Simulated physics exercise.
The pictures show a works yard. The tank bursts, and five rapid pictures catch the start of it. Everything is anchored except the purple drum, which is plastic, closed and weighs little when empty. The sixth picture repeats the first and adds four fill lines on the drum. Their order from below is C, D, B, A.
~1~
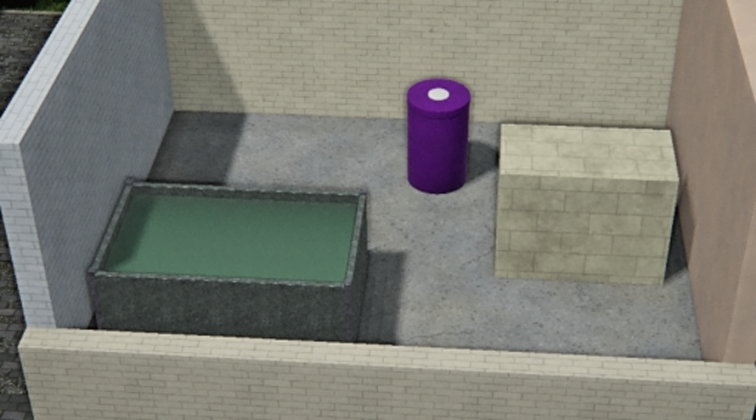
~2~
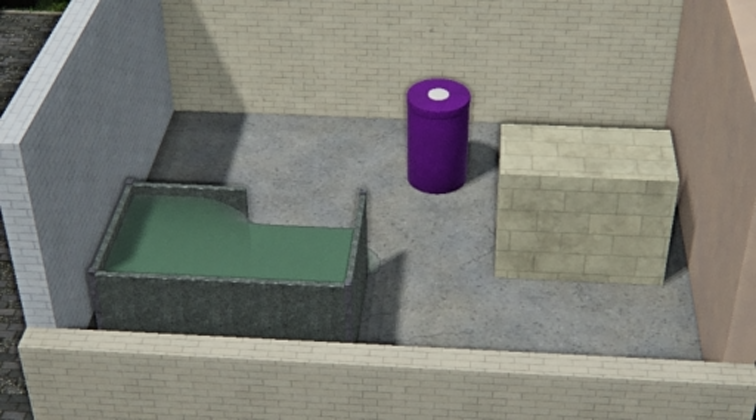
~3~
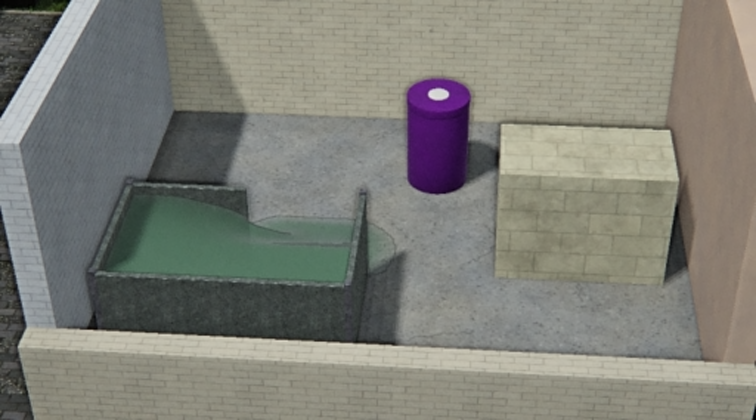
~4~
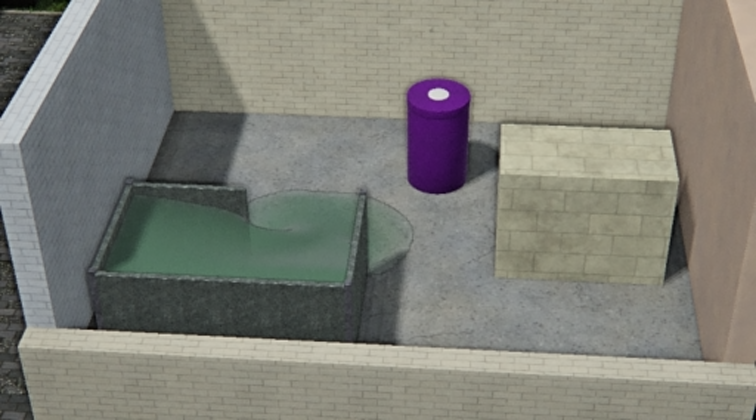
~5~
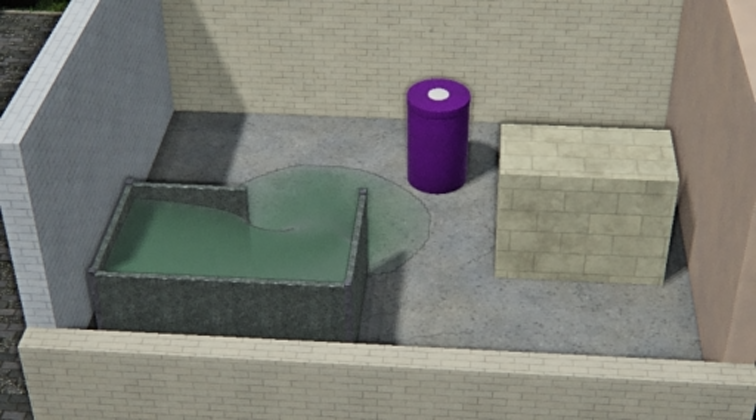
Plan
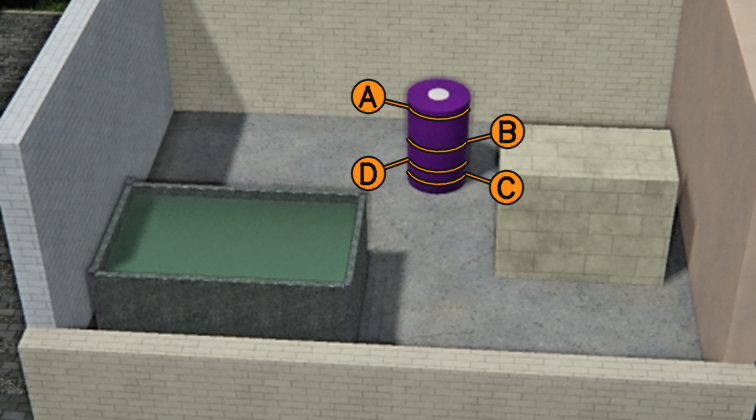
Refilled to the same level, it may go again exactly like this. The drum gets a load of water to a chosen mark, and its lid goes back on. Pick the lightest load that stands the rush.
I would pick line B.
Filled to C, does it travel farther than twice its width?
Yes, clearly.
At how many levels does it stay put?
Two of them.
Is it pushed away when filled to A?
No.
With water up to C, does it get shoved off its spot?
Yes, it does.
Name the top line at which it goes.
Here it is line D.
In orange, A at (437, 119); B at (436, 151); C at (436, 184); D at (436, 172); from the bottom up C, D, B, A.
With A, it does not move.
With B, it does not move.
With C, it is pushed about 3 times its own width away.
With D, it is pushed about its own width away.
